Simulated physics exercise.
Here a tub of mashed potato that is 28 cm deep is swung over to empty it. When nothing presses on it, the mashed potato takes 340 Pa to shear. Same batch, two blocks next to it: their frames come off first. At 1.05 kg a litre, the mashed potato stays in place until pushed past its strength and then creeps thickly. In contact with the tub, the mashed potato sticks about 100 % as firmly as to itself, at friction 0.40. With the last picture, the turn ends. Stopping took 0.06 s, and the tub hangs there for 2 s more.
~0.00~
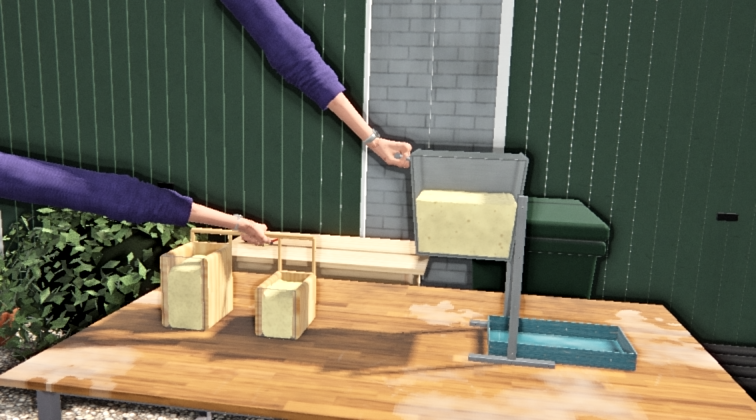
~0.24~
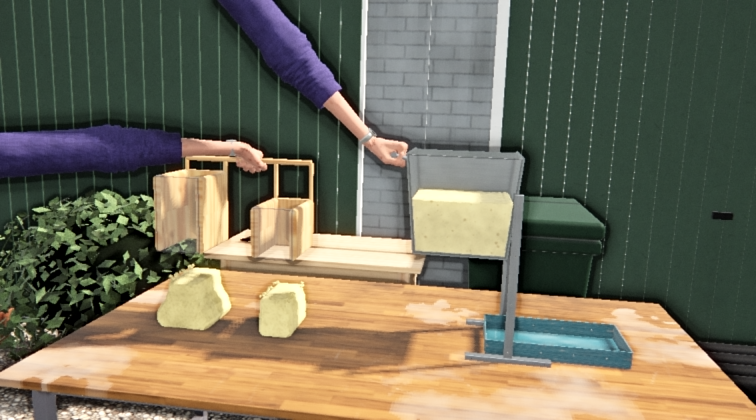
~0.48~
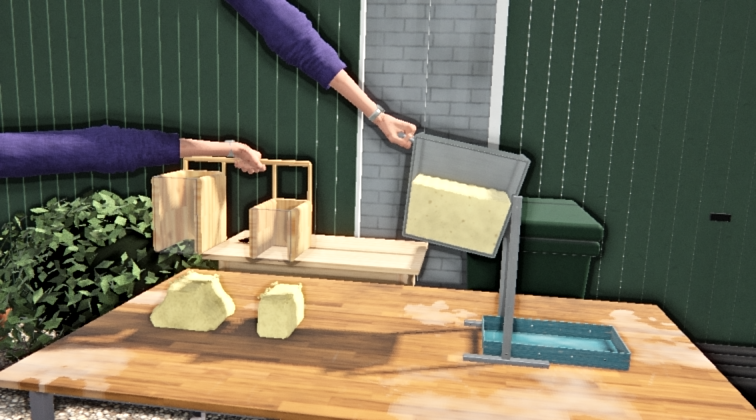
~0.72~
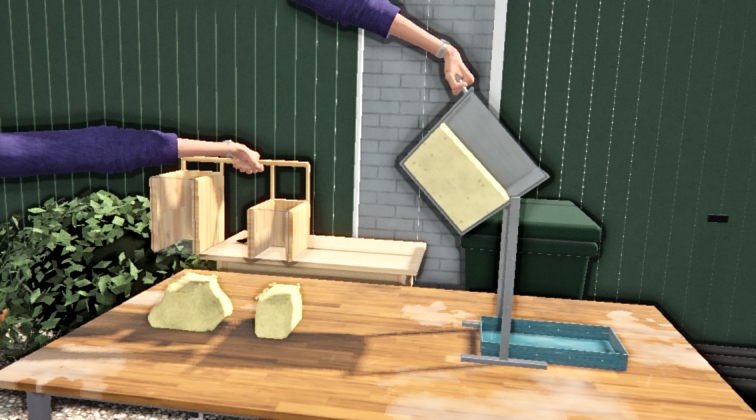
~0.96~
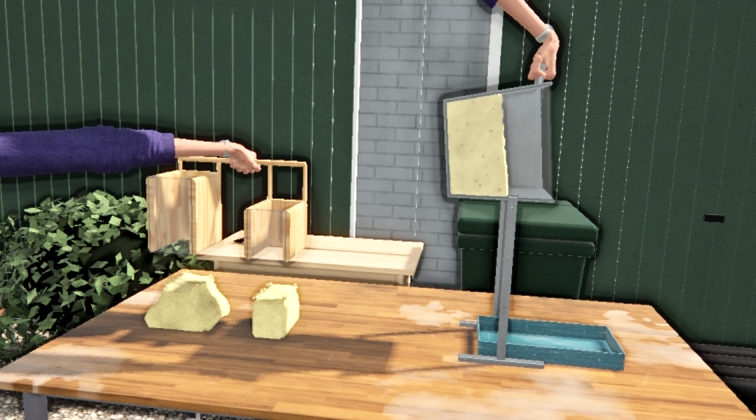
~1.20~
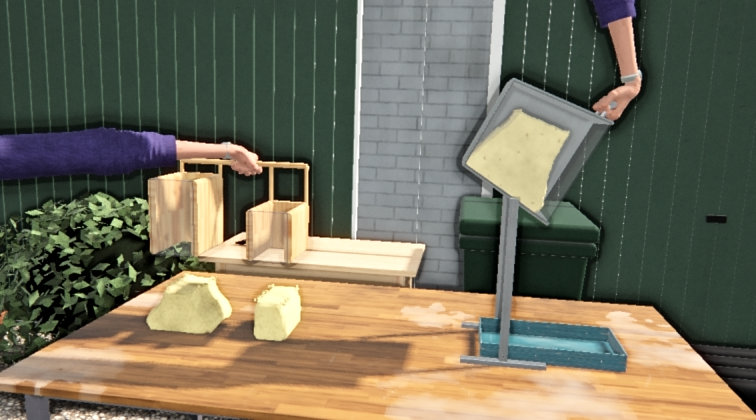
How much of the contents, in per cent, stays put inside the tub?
About 0 per cent.
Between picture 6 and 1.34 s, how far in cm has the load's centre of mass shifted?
Around 14 centimetres.
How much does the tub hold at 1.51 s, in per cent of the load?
Near 10 in a hundred.
After 1.34 s, the tub is at 117 degrees and holds 62 %.
After 1.51 s, the tub is at 117 degrees and holds 10 %.
After 1.68 s, the tub is at 117 degrees and holds 0 %.
After 1.85 s, the tub is at 117 degrees and holds 0 %.
After 3.20 s, at the end, the tub is at 117 degrees and holds 0 %.
